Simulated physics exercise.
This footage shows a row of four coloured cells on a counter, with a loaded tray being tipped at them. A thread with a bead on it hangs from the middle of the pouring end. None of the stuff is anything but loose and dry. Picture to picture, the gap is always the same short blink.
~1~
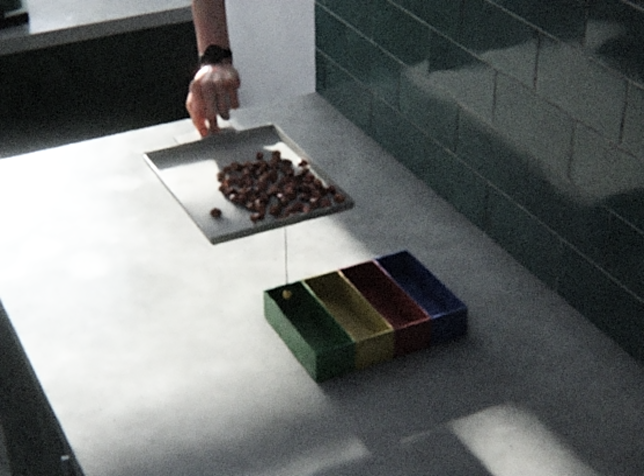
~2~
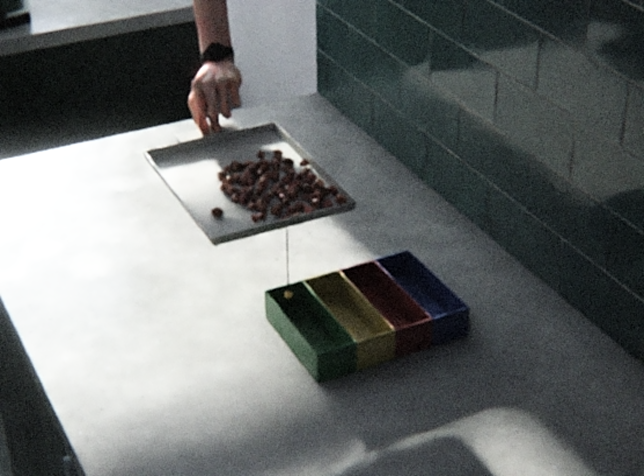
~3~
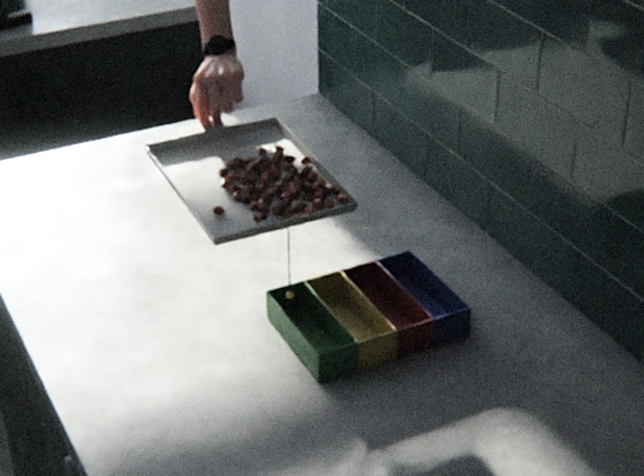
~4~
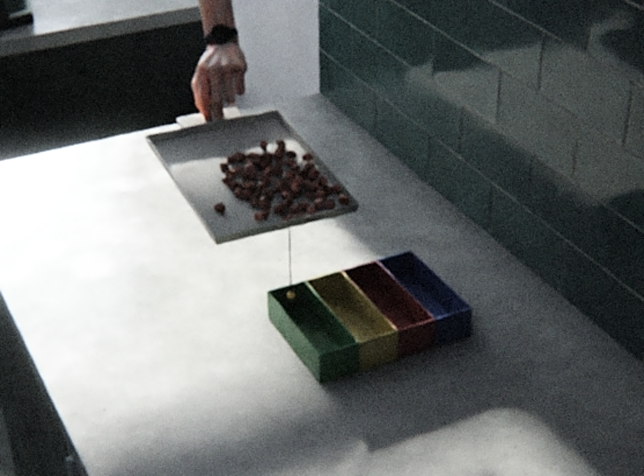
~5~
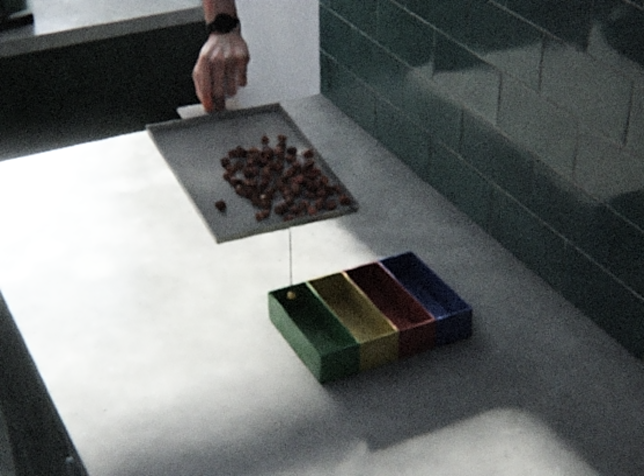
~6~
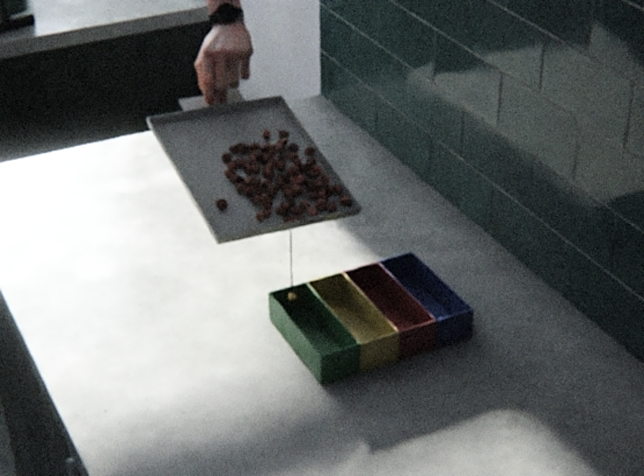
On a counter, a hand gradually tilts a tray of reddish-brown bits near four coloured cells.
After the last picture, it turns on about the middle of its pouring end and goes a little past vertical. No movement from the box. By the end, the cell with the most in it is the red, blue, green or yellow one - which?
The yellow one.
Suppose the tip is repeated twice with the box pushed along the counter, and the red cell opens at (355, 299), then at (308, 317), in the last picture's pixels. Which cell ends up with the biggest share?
That red cell first, blue second.
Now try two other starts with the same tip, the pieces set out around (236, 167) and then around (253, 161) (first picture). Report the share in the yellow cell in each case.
Estimate: 40 % first, 50 % second.
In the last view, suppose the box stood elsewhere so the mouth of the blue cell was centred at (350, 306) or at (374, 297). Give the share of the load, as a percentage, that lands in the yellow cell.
Close to 20 in a hundred first, close to 20 in a hundred second.
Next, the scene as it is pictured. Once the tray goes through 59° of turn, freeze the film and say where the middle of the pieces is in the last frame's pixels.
Near (312, 193).
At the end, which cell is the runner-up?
Place 2: Green.
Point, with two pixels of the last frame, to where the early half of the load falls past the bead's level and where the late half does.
Around (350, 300), followed by around (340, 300).
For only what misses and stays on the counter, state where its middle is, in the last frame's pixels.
Centre: Close to (272, 381).
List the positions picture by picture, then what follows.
In the first picture, corners of the pouring end (212, 236) and (352, 200), level; middle of the load (274, 190), bits of crushed brick; bead on its thread (287, 295); green cell (335, 359); yellow cell (374, 347); red cell (412, 335); blue cell (449, 324).
In the second picture, corners of the pouring end (213, 237) and (354, 201), level; middle of the load (276, 190).
In the third picture, corners of the pouring end (215, 236) and (356, 202), tipped barely, lowest at the right corner; middle of the load (277, 188).
In the fourth picture, corners of the pouring end (217, 236) and (357, 203), tipped a little, lowest at the right corner; middle of the load (278, 186).
In the fifth picture, corners of the pouring end (218, 236) and (358, 204), tipped a little, lowest at the right corner; middle of the load (279, 183).
In the sixth picture, corners of the pouring end (219, 237) and (359, 206), tipped a little, lowest at the right corner; middle of the load (281, 182); green cell (340, 361); yellow cell (379, 349); red cell (417, 337); blue cell (454, 326).
Just after the last frame, tray tipped steeply; almost all on the tray; just a few falling or outside the box.
A moment on, tray tipped right over; just a few on the tray; roughly half in the yellow cell; roughly a quarter in the green cell; about a tenth in the red cell; roughly a quarter falling or outside the box.
Further on, tray tipped past a quarter turn; roughly half in the yellow cell; roughly a quarter in the green cell; about a tenth in the red cell; about a tenth falling or outside the box.
When it is over, tray tipped past a quarter turn; roughly half in the yellow cell; roughly a quarter in the green cell; about a tenth in the red cell; not one in the blue cell; about a tenth outside the box.
